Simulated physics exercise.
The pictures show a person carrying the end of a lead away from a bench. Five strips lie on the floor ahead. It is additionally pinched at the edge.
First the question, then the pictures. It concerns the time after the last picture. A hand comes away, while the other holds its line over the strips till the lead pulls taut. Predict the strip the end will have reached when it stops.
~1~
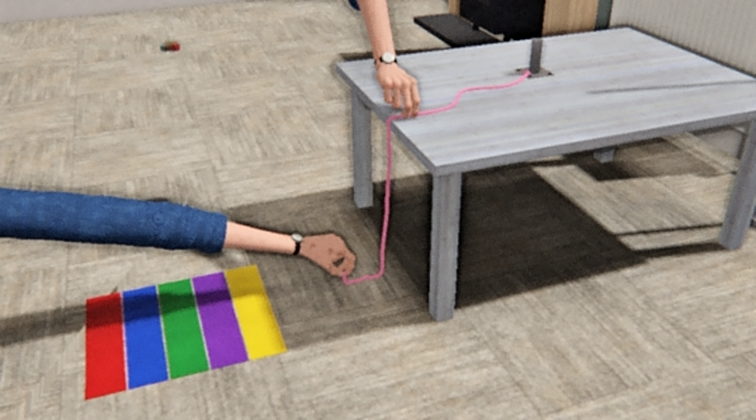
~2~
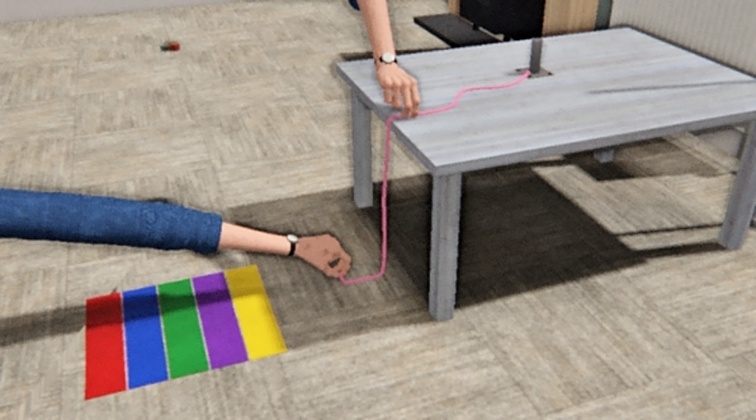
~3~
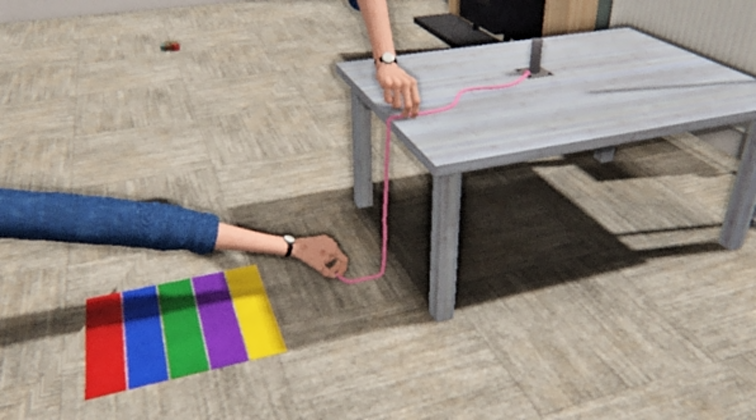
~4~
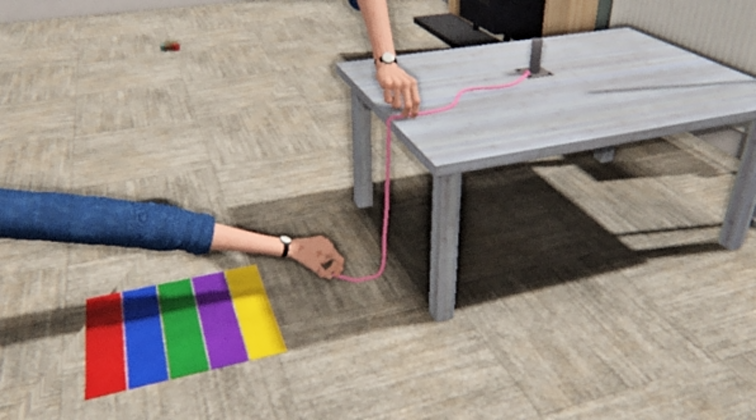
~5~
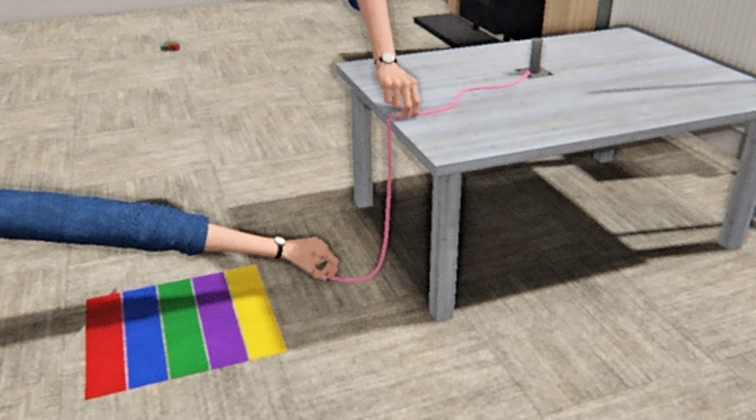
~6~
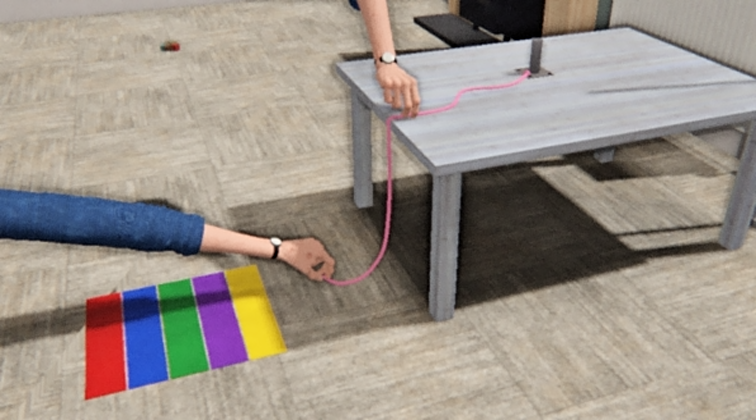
I would say the purple strip.
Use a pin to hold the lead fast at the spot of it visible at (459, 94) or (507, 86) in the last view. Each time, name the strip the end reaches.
First try purple, second try purple.
Soon after, end near (266, 289); over yellow.
Then, end near (230, 297); over purple.
At full stretch, end near (209, 301); over purple. It gets as far as the purple strip.
